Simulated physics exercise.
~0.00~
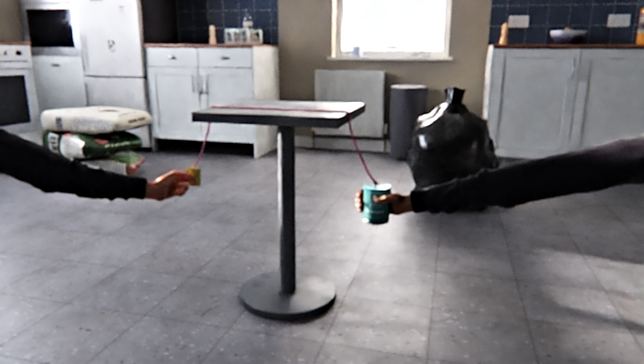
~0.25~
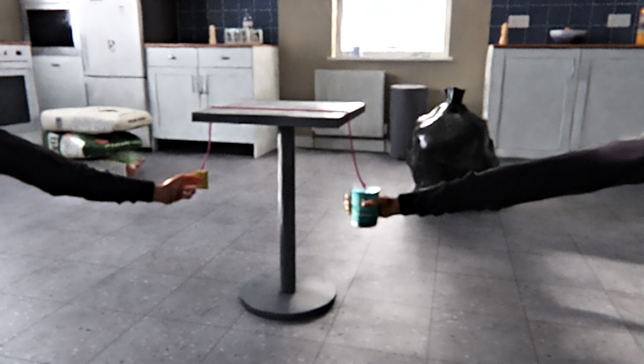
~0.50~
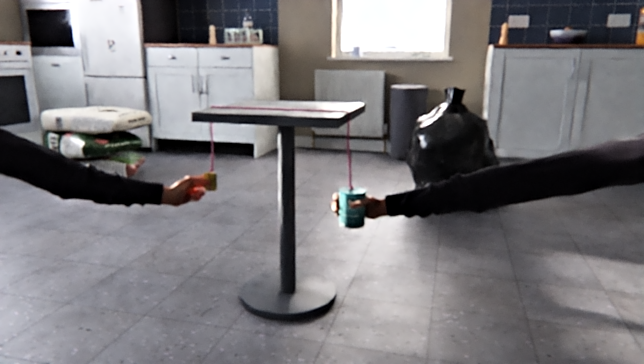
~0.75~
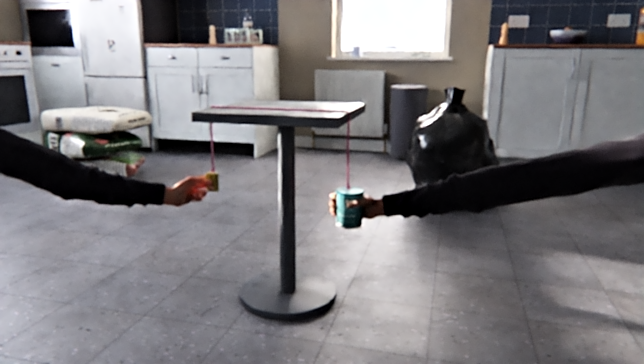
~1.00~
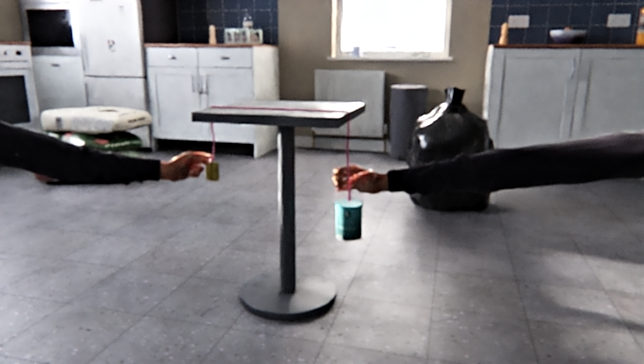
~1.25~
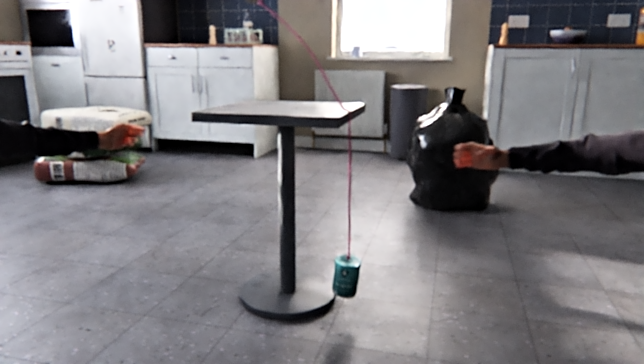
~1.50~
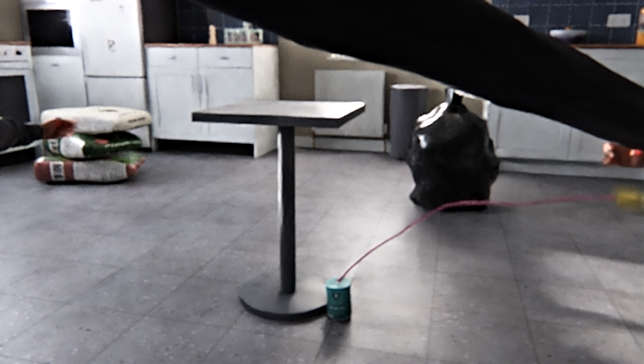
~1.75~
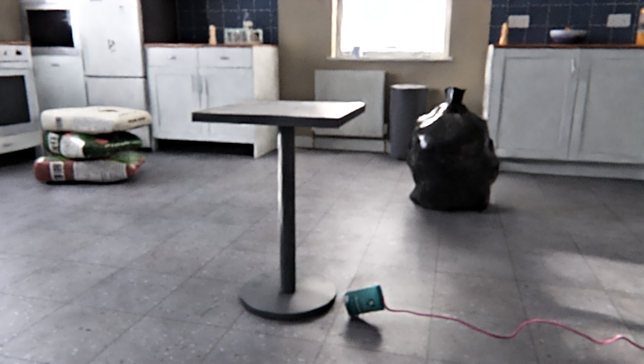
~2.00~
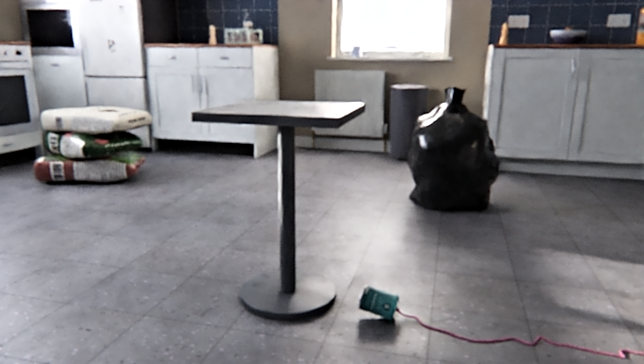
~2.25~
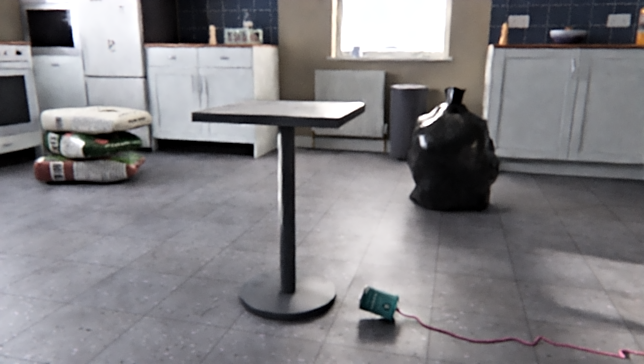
A pinkish-red string lies across a small grey table in a kitchen, a small yellowish matchbox hanging at its left end and a teal tin at its right, each held by a hand. The hands shift the objects slightly inward until the string hangs straight, then open and draw back. The tin drops, pulling the string rightwards and the matchbox up to the tabletop. The tin reaches the floor by the table's base as the matchbox flies off to the right, trailing the string. Finally the tin tips over, slides slightly right and rests on its side, the string stretching rightwards along the floor.
